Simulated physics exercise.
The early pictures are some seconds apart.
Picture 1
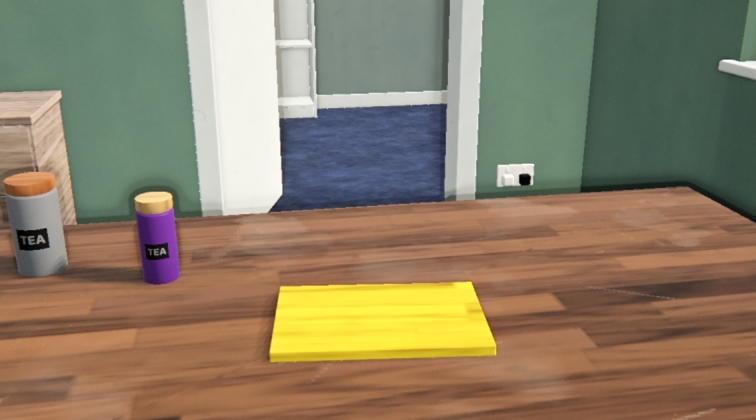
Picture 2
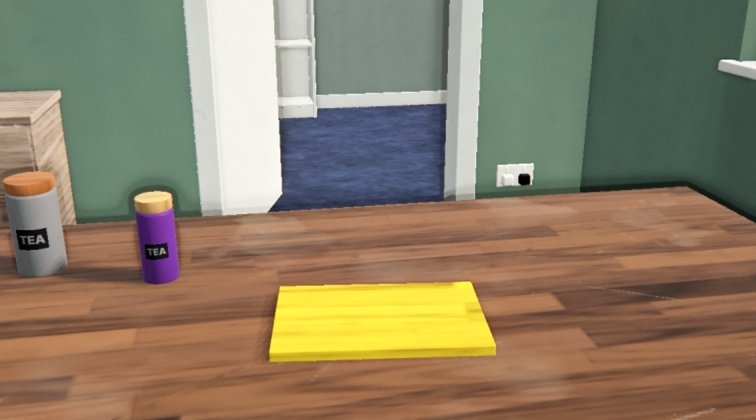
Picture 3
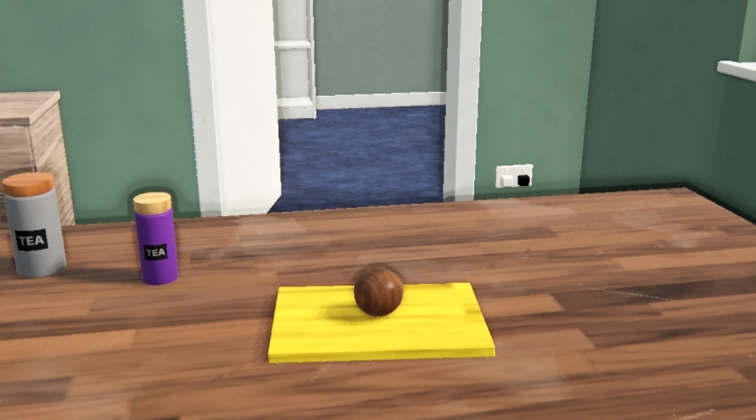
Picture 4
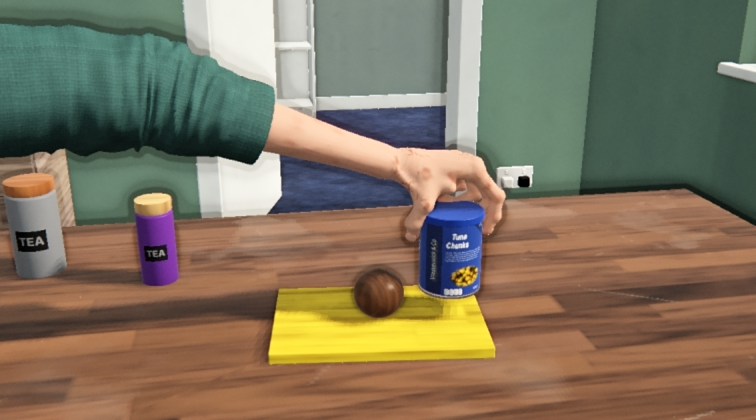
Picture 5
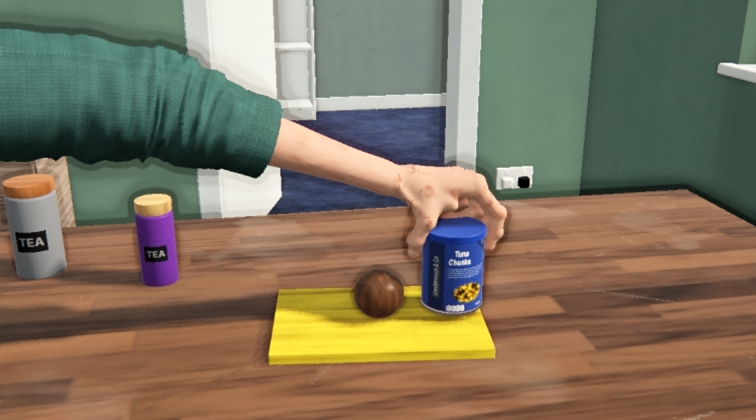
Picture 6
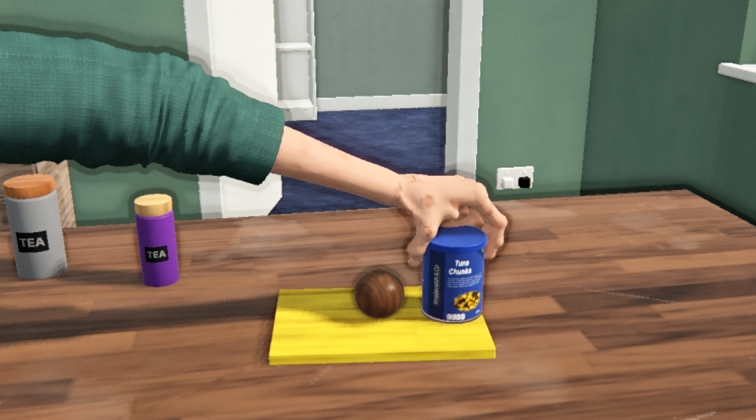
Brown ball appearing on a yellow board, then a hand reaching in from the left and lowering a blue pot beside it.
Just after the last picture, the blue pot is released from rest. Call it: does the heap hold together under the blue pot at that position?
It holds together.
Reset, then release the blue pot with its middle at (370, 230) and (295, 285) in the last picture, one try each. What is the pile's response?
The pile collapses the first time and remains standing the second time.
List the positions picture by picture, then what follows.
In the first frame, the last thing is not in view yet; yellow board (380, 319).
In the second frame, the last thing is not in view yet; grey jar (36, 224).
In the third frame, the last thing is not in view yet; yellow board (378, 320).
The fourth frame shows still above its spot; blue pot (450, 248); grey jar (35, 225).
The fifth frame shows still above its spot; blue pot (453, 264); yellow board (379, 322).
The sixth frame shows in place under the hand; blue pot (453, 273); grey jar (36, 226).
Then, 0.20 s past the last view, nothing moves.
Then, 0.60 s past the last view, blue pot resting near (453, 273).
Finally, all 5 still in place. Final places as the last picture's camera would see them, blue pot near (453, 273). The pile stays up.
